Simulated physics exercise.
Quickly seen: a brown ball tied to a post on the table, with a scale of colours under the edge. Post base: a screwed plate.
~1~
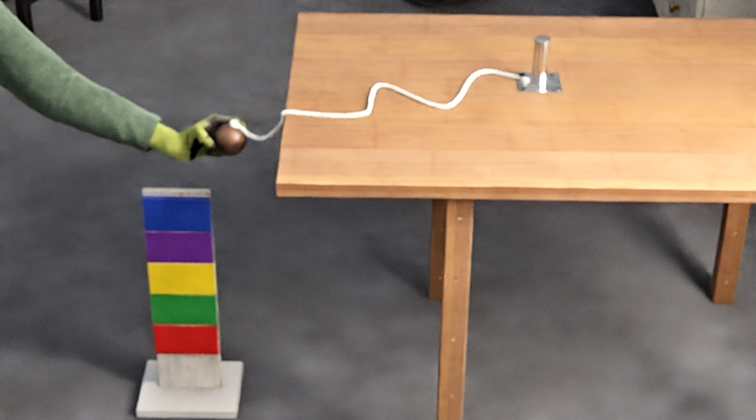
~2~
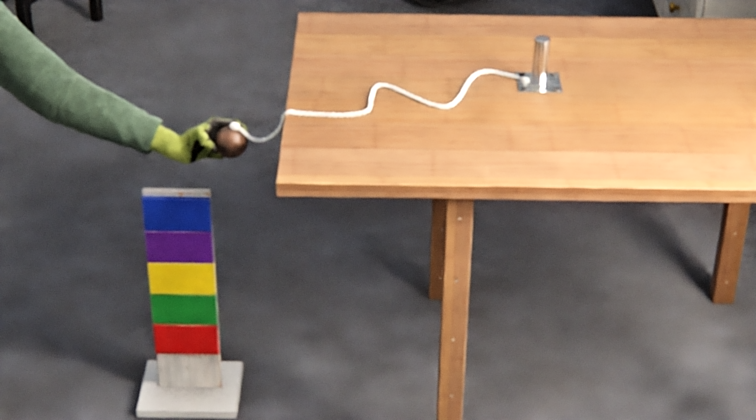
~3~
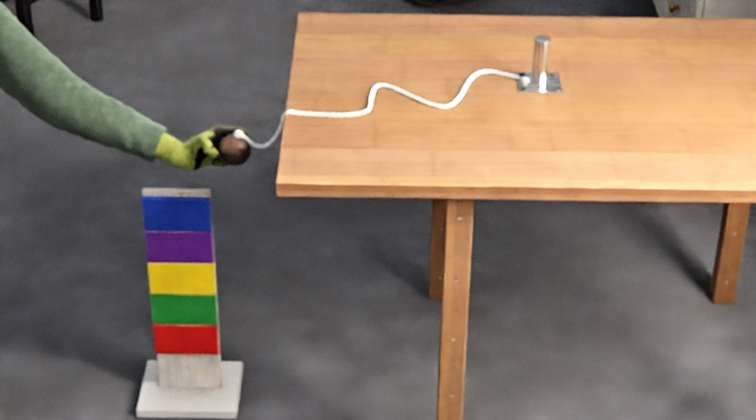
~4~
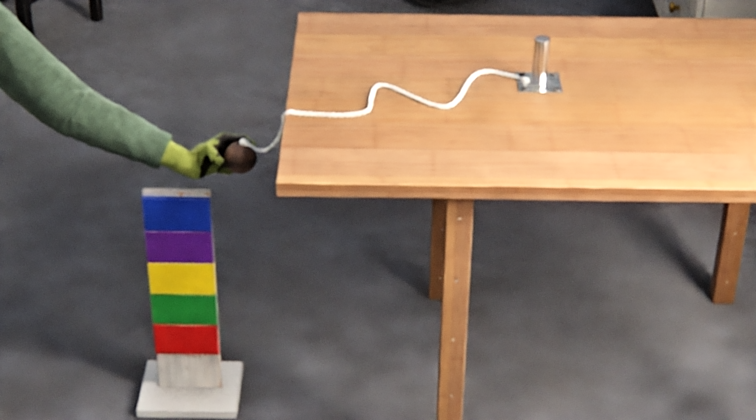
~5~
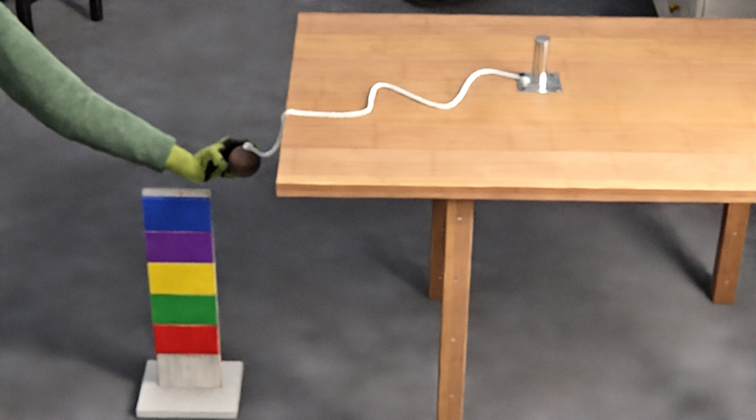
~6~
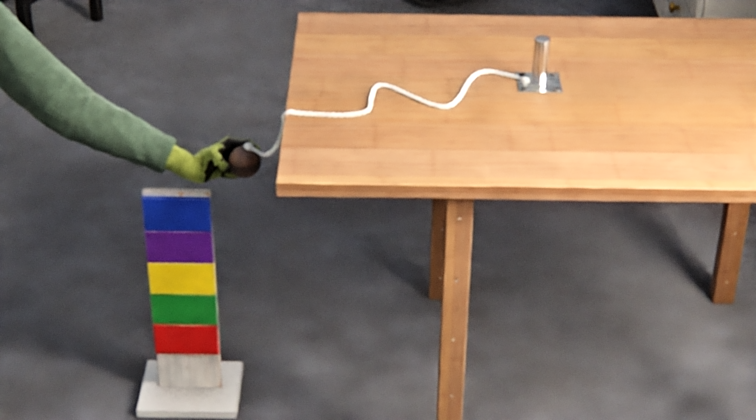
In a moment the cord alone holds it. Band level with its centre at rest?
Yellow.
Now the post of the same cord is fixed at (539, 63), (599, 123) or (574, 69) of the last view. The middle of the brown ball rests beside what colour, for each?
Answer, in order: Yellow, purple, purple.
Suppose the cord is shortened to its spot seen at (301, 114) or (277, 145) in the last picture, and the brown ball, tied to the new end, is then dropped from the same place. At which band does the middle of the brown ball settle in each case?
Blue; purple.
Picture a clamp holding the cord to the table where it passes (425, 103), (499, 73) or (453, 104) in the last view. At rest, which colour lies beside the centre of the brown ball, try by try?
In order: Purple; yellow; purple.
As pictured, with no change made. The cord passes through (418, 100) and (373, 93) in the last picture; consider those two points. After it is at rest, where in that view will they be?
First: (362, 97). Second: (295, 103).
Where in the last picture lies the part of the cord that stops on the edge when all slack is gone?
Look near (371, 99).
Early on, ball near (281, 270); level with yellow.
Midway, ball near (283, 276); level with yellow.
Finally, ball near (287, 278); level with yellow. Its middle rests at the yellow band.
